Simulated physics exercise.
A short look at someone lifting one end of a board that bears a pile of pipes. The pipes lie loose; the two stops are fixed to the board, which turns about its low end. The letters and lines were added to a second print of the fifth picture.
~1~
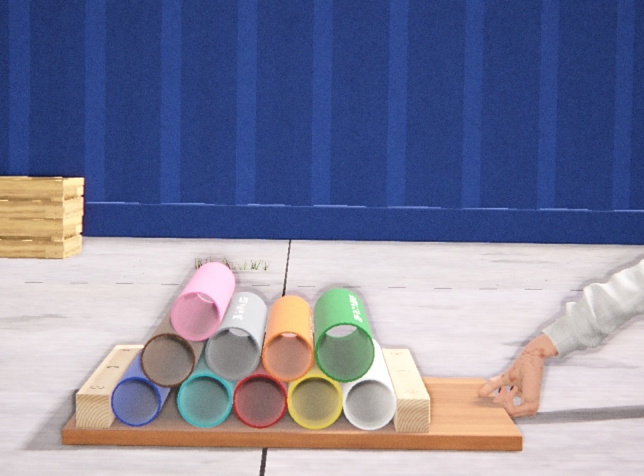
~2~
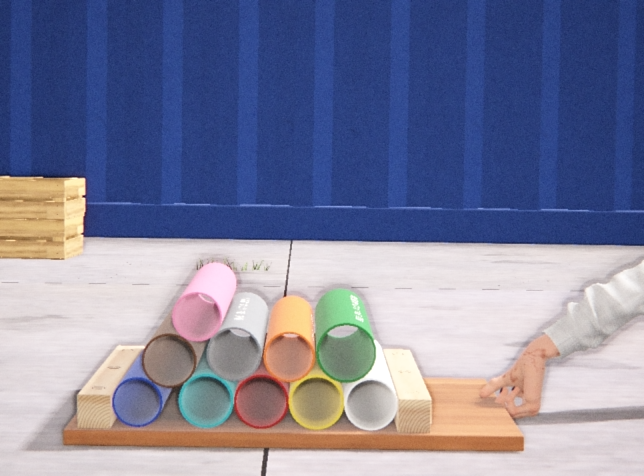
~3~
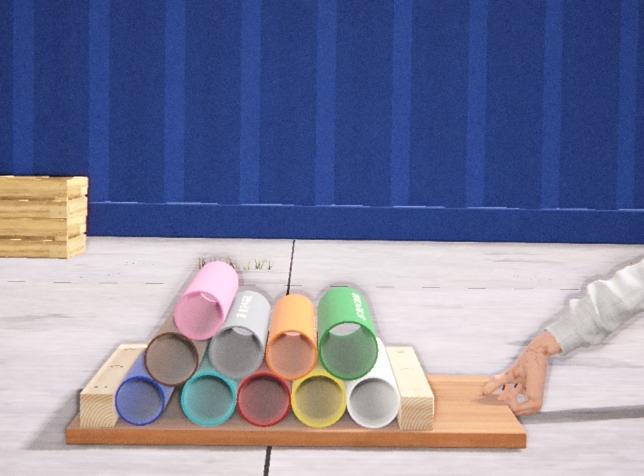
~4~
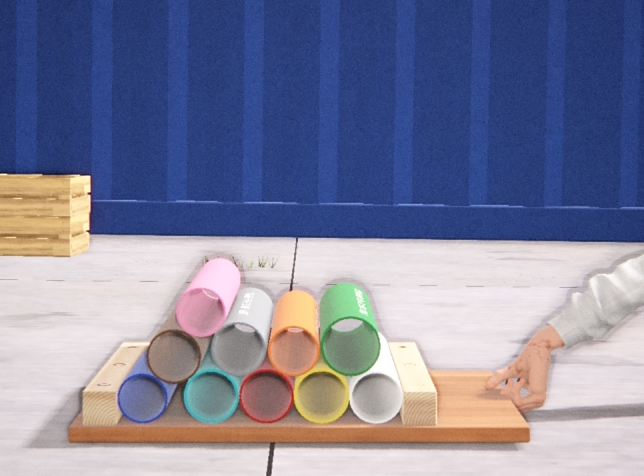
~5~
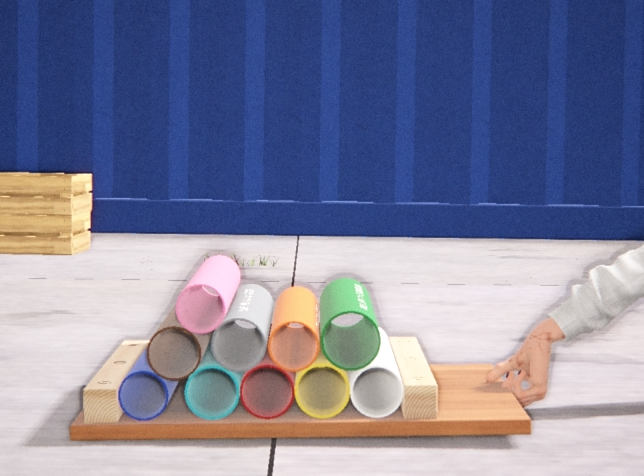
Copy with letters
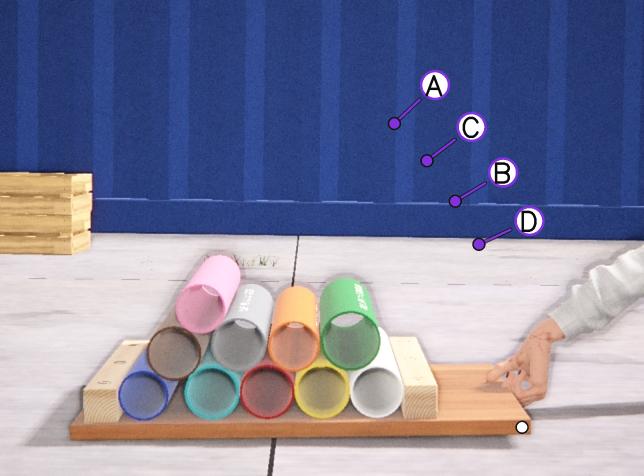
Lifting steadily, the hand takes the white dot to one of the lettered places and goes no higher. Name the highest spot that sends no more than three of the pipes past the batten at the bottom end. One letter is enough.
The answer is mark D.
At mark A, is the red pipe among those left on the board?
Yes, with A.
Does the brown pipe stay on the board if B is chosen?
The brown pipe: No.
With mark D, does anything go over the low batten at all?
At D: Yes.
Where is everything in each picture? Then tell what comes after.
The first picture shows grey pipe (233, 353); brown pipe (168, 360); orange pipe (288, 356).
The second picture shows orange pipe (289, 356); green pipe (347, 353).
The third picture shows board (298, 391); white pipe (373, 401); turquoise pipe (208, 399).
The fourth picture shows board (301, 387); blue pipe (143, 398); turquoise pipe (212, 396).
The fifth picture shows board (302, 383); blue pipe (143, 395); turquoise pipe (212, 392).
On the marked copy, A at (394, 123); B at (455, 201); C at (427, 161); D at (479, 244); the white dot at (522, 427).
Taking D. A third of the way, board at 16°.
Two thirds of the way, board at 26°.
When it is over, board at 26°, two over the low batten (brown, pink).
As for the rest, A five over the low batten; B five over the low batten; C five over the low batten.
